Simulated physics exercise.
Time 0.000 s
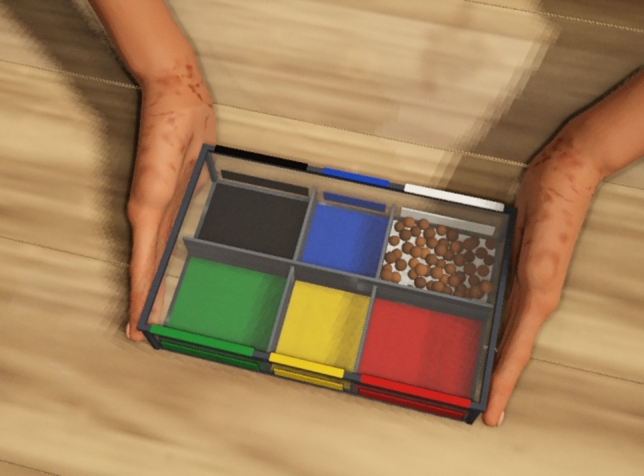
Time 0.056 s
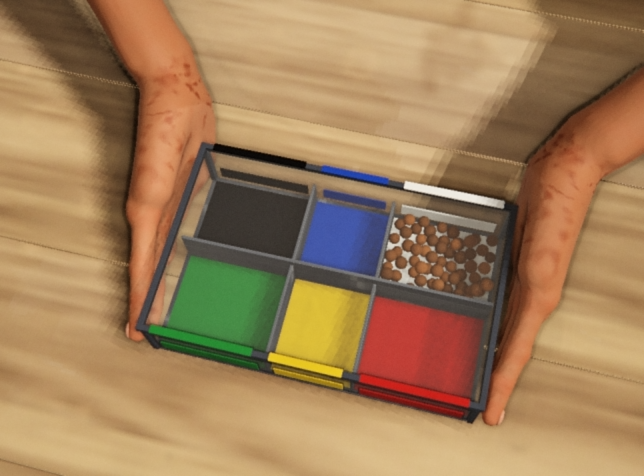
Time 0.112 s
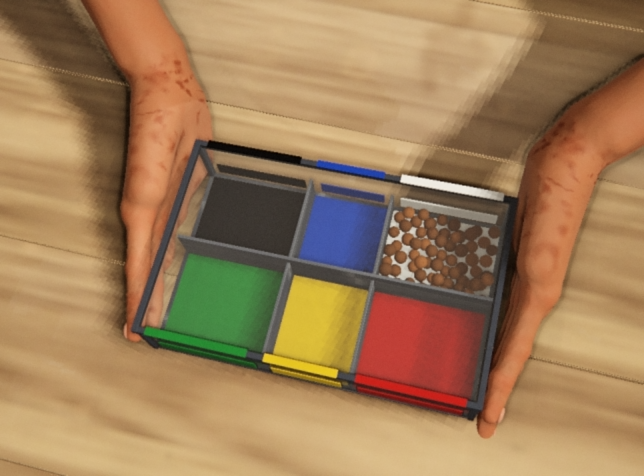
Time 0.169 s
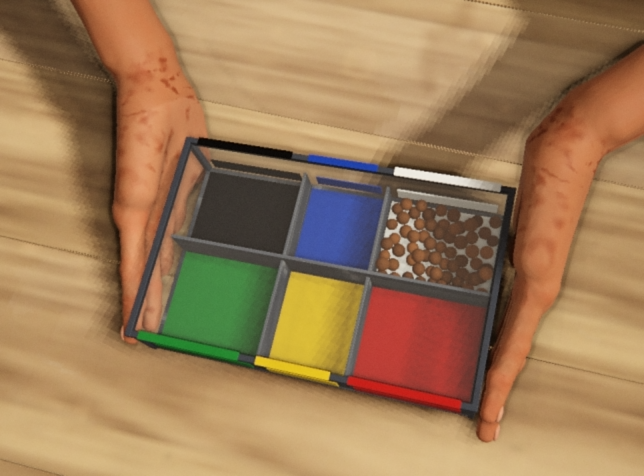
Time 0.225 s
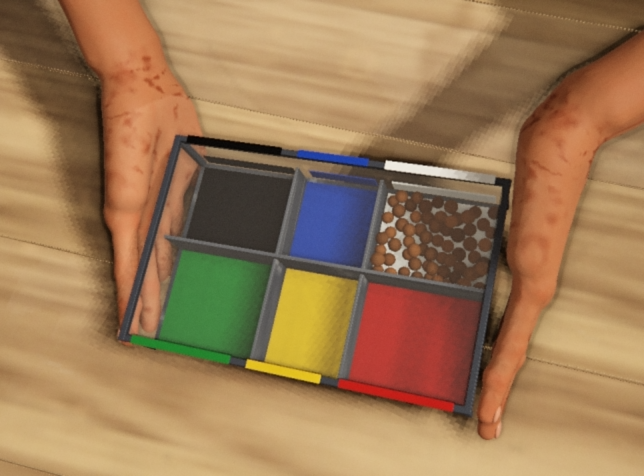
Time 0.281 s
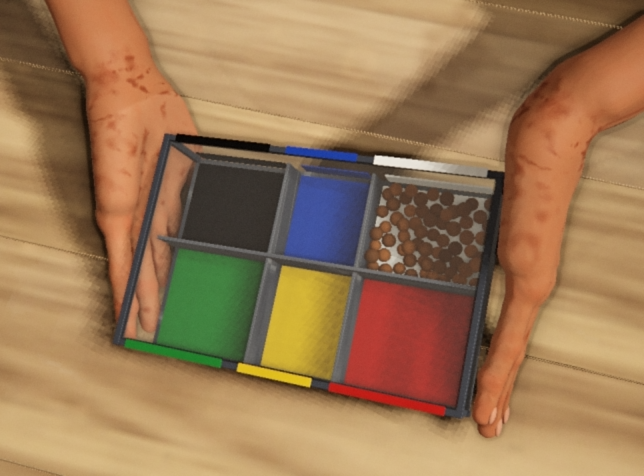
Above a pale wooden surface, two hands held a clear box with six colored compartments, small brown balls clustered in the white one, and gradually tilted it while shifting it slightly to the left.
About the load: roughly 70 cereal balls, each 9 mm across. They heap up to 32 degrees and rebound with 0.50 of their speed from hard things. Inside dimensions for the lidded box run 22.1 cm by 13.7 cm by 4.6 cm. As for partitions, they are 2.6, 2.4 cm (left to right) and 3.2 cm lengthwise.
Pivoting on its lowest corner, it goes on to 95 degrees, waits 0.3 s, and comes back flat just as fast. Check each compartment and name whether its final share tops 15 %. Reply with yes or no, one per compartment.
Red compartment no, blue compartment no, green compartment yes, yellow compartment no, white compartment yes, black compartment no.
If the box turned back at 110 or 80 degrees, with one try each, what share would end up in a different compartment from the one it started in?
75 % and 30 %.
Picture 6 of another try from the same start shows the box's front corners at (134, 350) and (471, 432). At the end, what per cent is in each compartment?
Red 30, blue 0, green 0, yellow 5, white 65, black 0.
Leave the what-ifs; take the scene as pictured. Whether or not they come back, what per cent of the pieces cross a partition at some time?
Something like 80 per cent of the pieces.
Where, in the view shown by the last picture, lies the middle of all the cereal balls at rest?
In the last view, approximately (204, 325).
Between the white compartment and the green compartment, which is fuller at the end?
The larger amount is in the green one.
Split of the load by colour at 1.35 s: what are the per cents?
Red = 5, blue = 10, green = 25, yellow = 15, white = 40, black = 5 (per cent).
After 1.35 s, tilt 95 degrees; red 5 %, blue 10 %, green 25 %, yellow 15 %, white 40 %, black 5 %.
After 2.06 s, tilt 48 degrees; blue 5 %, green 75 %, yellow 5 %, white 20 %.
After 2.81 s, tilt 0 degrees; blue 5 %, green 75 %, yellow 5 %, white 20 %.
In the end, at 3.2 s, red 0 %, blue 5 %, green 75 %, yellow 5 %, white 20 %, black 0 %.
